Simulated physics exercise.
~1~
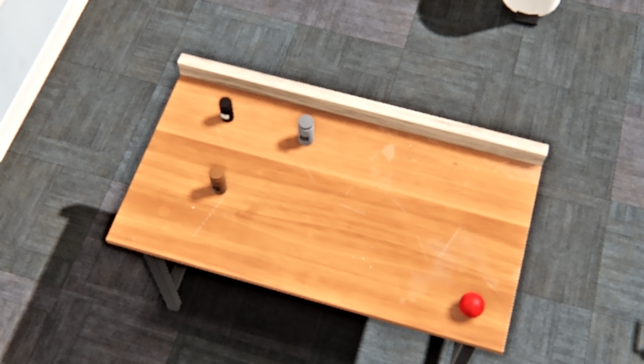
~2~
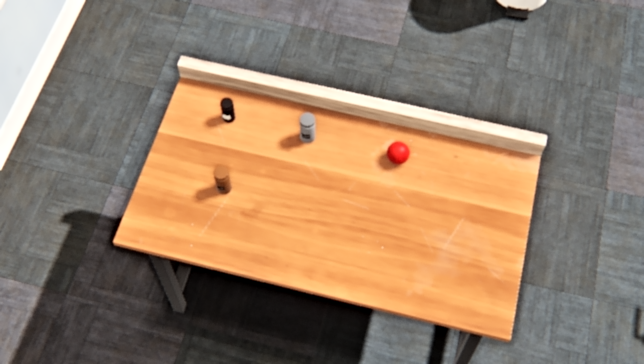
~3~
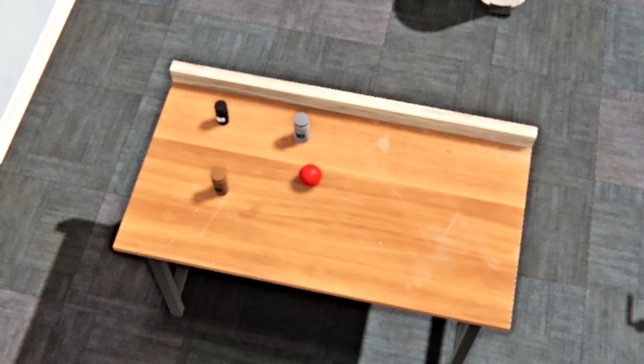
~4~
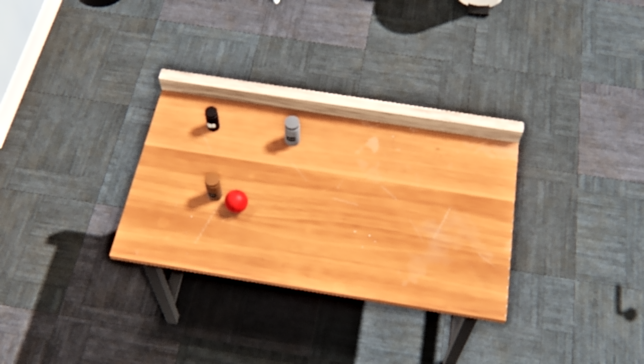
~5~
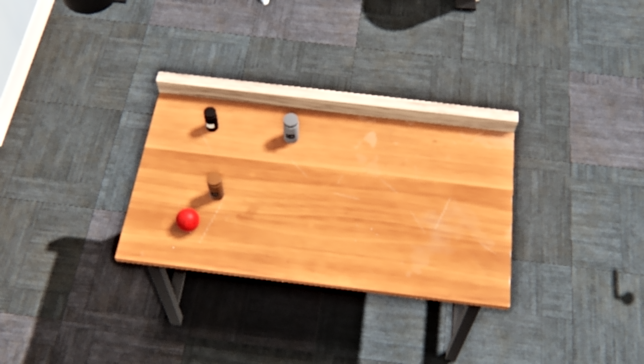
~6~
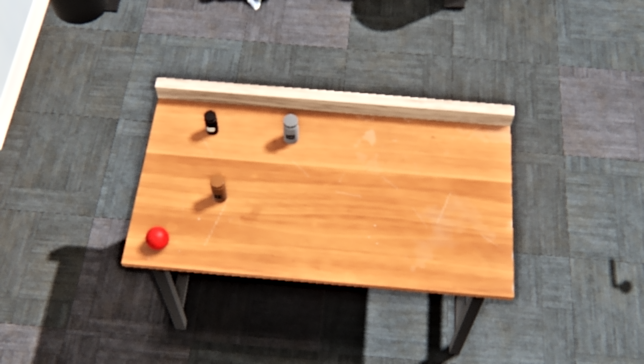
Red ball rebounding from a wooden table's far rail and rolling toward the near left corner, leaving three small shakers standing.
